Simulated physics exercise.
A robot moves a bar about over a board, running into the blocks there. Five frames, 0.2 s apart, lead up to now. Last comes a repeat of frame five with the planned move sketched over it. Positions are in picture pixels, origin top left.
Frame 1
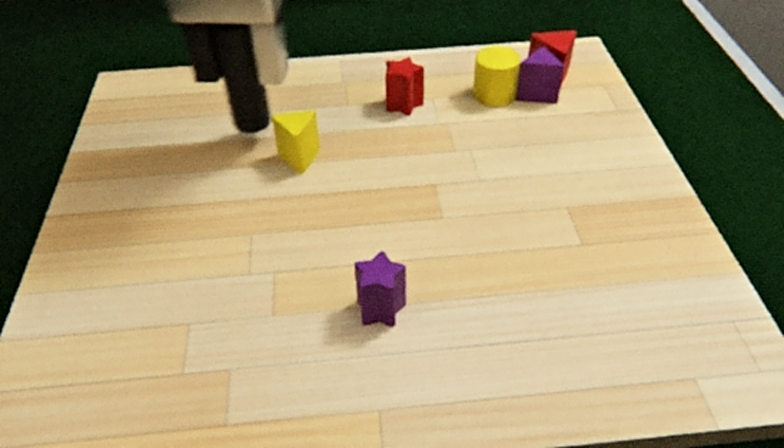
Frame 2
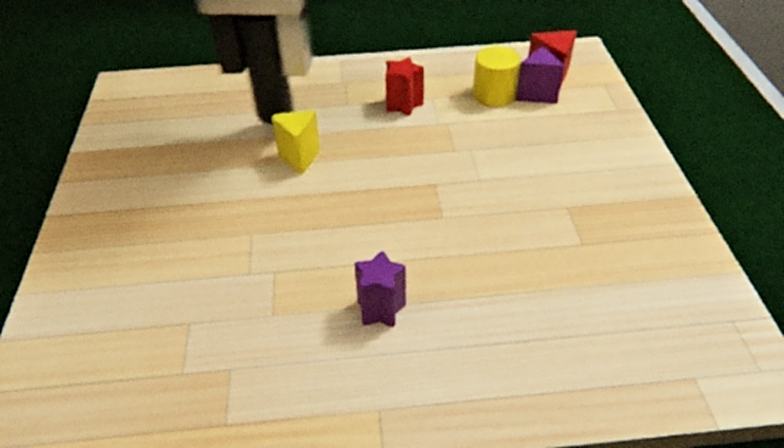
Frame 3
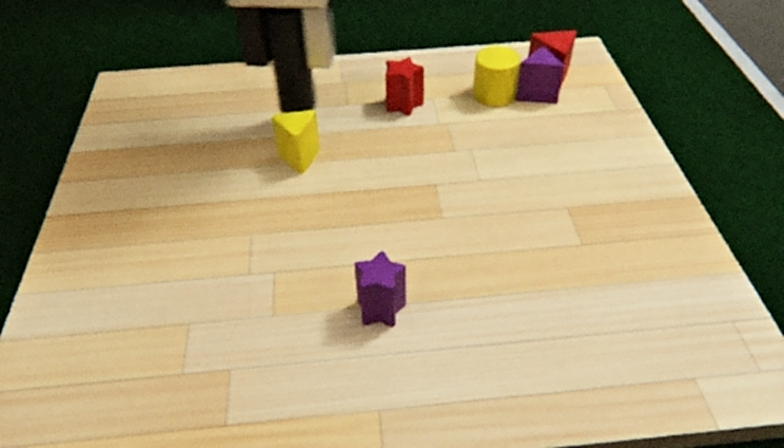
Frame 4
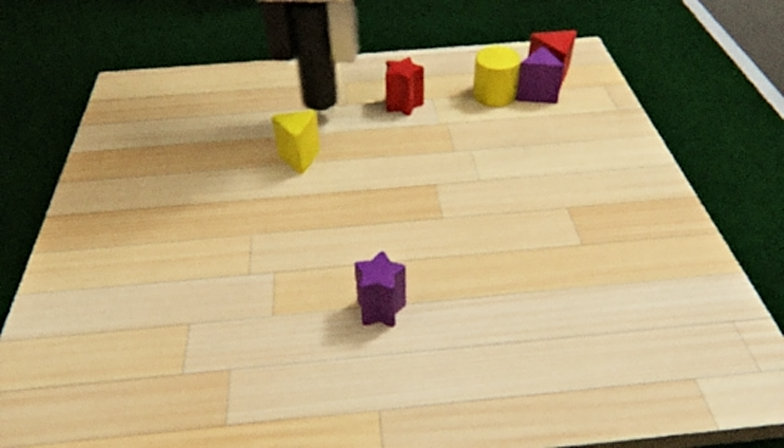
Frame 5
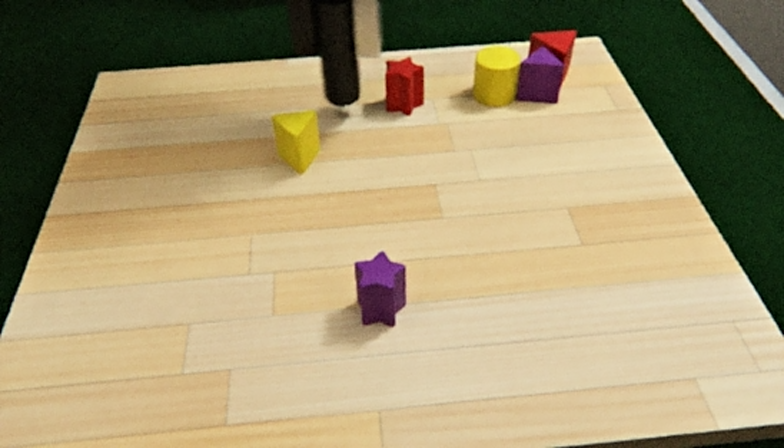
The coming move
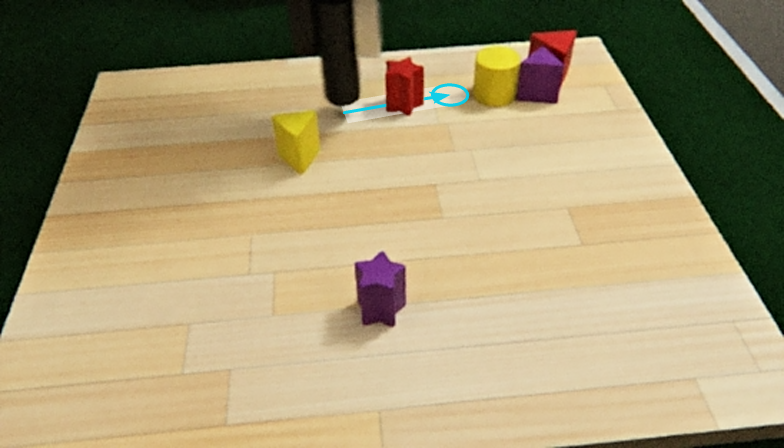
Dark robot bar sliding rightward behind a yellow triangular block toward a red star, while all the blocks on the wooden board stay still.
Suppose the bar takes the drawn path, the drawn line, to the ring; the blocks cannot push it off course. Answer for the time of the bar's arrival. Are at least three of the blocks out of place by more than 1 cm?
Short answer: Yes.
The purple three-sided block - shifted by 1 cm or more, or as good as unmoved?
Well, the purple three-sided block shifts from its place.
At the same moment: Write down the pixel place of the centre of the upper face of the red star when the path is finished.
If I read the scene right, the answer is (484, 55).
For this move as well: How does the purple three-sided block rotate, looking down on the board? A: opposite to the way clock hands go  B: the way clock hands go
Answer: A.
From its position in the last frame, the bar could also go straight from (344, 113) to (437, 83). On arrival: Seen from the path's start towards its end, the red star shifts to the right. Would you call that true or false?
The statement is true.
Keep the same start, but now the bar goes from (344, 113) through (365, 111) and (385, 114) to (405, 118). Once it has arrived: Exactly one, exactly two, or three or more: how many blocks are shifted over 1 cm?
The count is one.
Path on the board, straight from (344, 113) to (450, 95).
The first path, step by step. One third of the way, bar at (381, 91); red star at (413, 66).
Two thirds of the way, bar at (415, 85); red star at (448, 61).
At the end, bar at (451, 80); yellow three-sided block in place; red star at (484, 55); yellow circle at (528, 55); purple three-sided block at (564, 59), turned 35° anticlockwise.
